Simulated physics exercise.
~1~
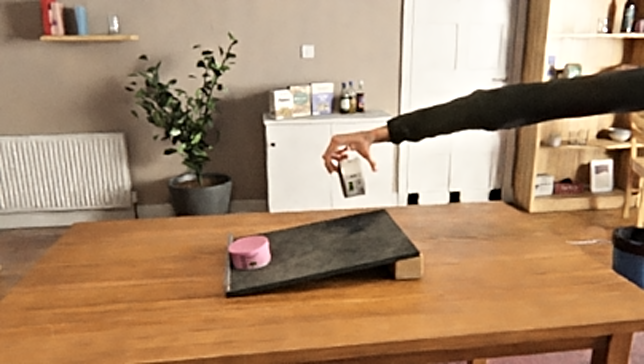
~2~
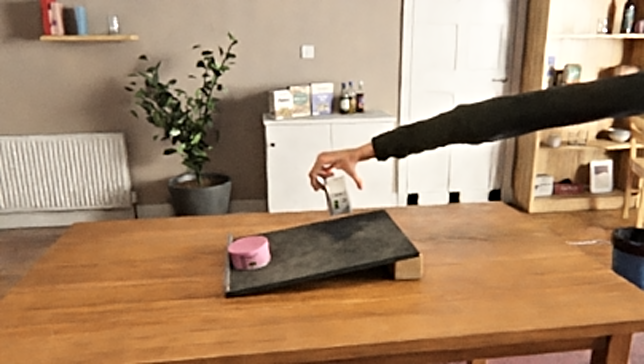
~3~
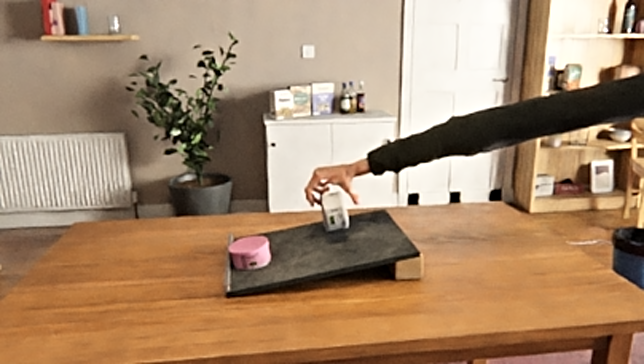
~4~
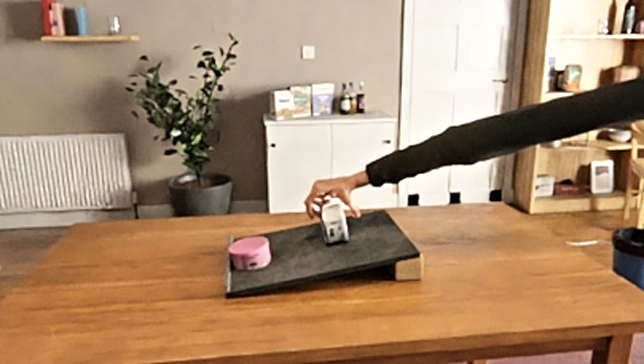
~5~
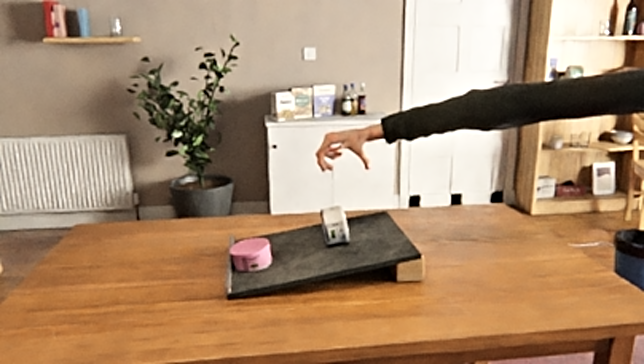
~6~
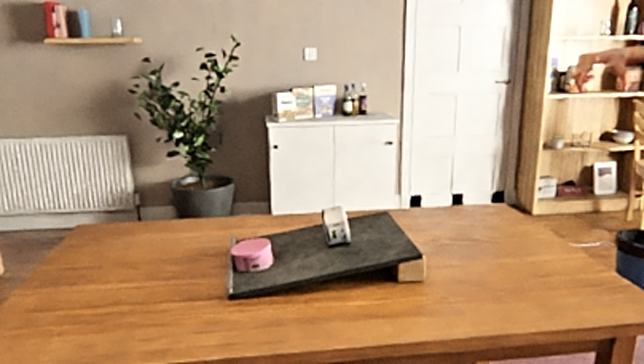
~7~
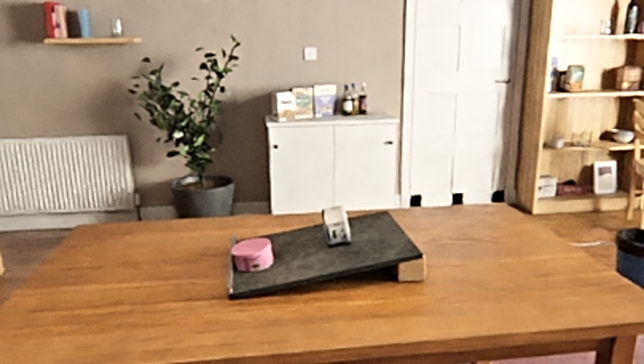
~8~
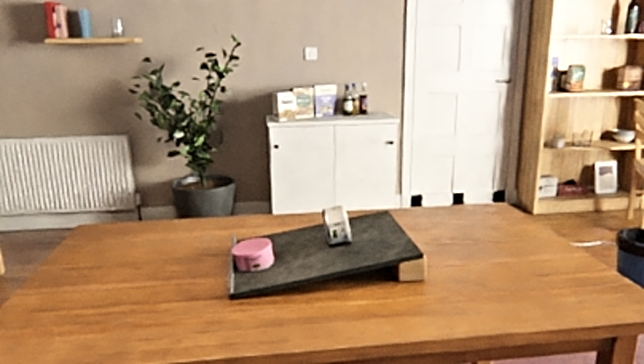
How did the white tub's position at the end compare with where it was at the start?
At the start the white tub was held in the hand above the sloping board, and by the end it was lower and slightly to the left, resting on the upper part of the board.
